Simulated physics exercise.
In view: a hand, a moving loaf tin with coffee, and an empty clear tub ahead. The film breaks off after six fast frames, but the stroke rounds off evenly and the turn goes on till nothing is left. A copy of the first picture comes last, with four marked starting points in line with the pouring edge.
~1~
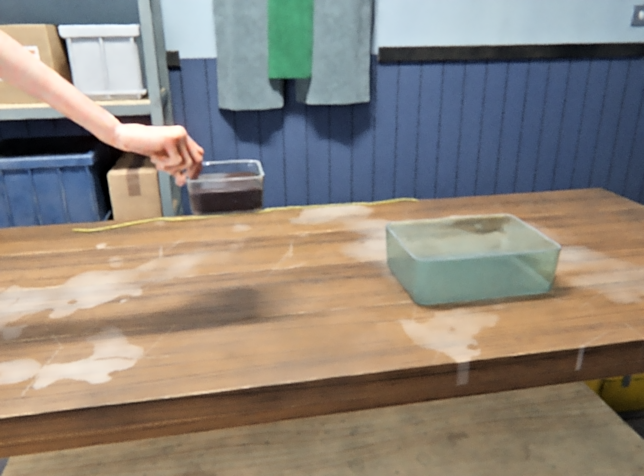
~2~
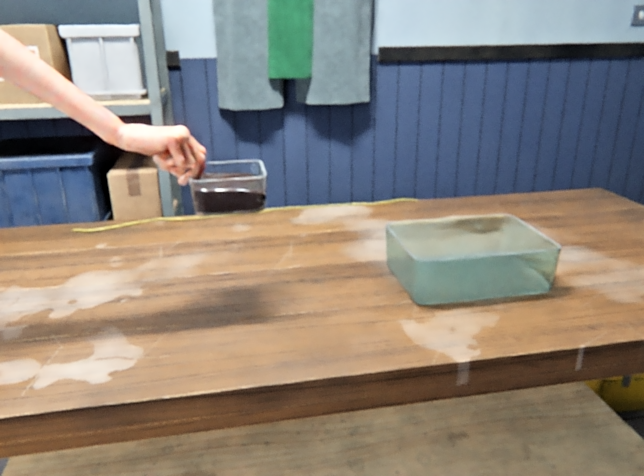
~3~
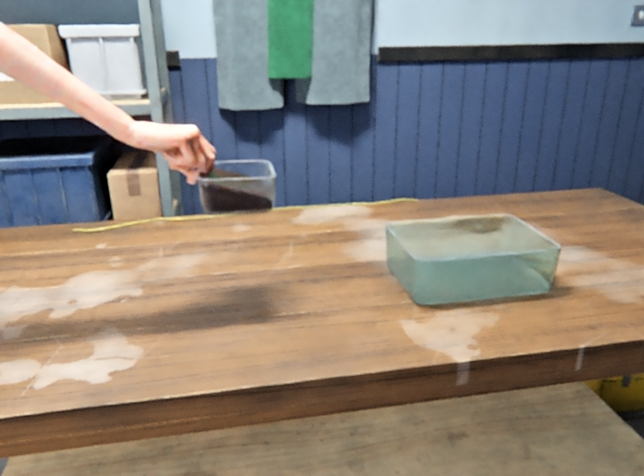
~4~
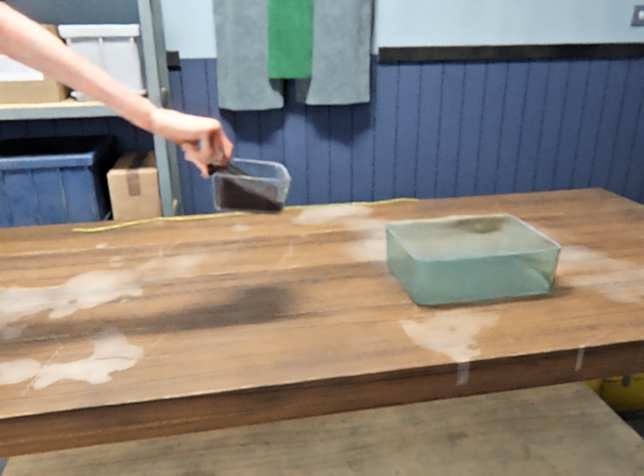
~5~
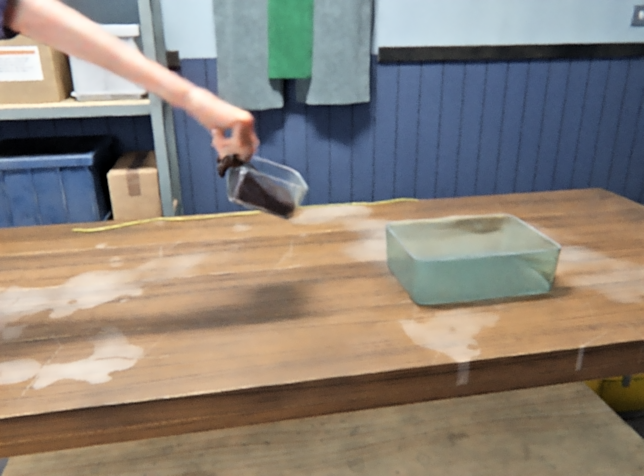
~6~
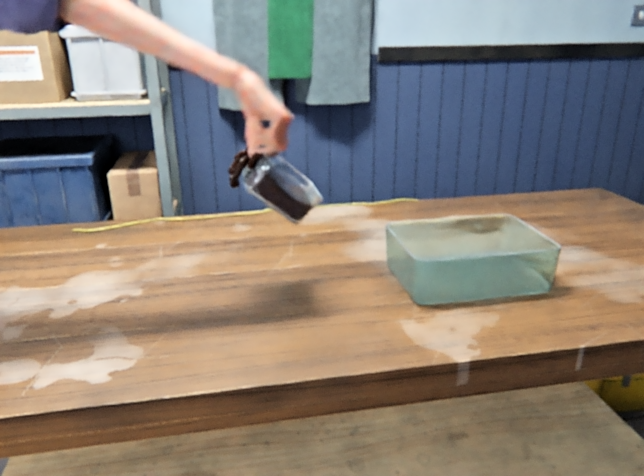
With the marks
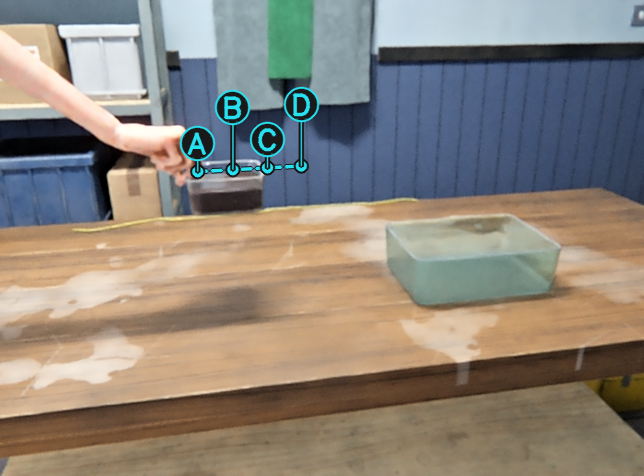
A workshop with blue panelled walls is seen from a still camera, slightly above a worn wooden table. An arm reaches in from the left, holding a clear tin of dark coffee, while an empty, greenish clear tub sits at right and grey and green towels hang behind. The hand moves the tin a short way right, then tips its right end steadily downward, with dark coffee showing over the rim beside the fingers.
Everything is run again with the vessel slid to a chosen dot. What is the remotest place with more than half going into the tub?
The limit is D.
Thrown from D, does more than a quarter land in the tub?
Yes, clearly.
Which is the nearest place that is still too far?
C it is.
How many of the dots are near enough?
One of them.
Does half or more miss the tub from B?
Yes, it does.
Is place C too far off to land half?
Yes, it does.
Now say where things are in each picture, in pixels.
In the first frame, upright, lip at (260, 168); tub from (412, 303) to (550, 289); nothing has left yet.
In the second frame, upright, lip at (262, 168); nothing has left yet.
In the third frame, upright, lip at (271, 168); coffee is over the rim, down to (203, 170).
In the fourth frame, tipped about 9°, lip at (285, 172); coffee is over the rim, down to (209, 169).
In the fifth frame, tipped about 23°, lip at (302, 180); coffee is over the rim, down to (223, 174).
In the sixth frame, tipped about 41°, lip at (316, 190); coffee is over the rim, down to (237, 185).
In cyan, A at (197, 171); B at (232, 169); C at (267, 167); D at (301, 166).
With A, about 0 % lands in the tub, 100 % falls short.
With B, about 0 % lands in the tub, 97 % falls short and 3 % goes beside or beyond.
With C, about 31 % lands in the tub, 65 % falls short and 4 % goes beside or beyond.
With D, about 66 % lands in the tub, 26 % falls short and 8 % goes beside or beyond.
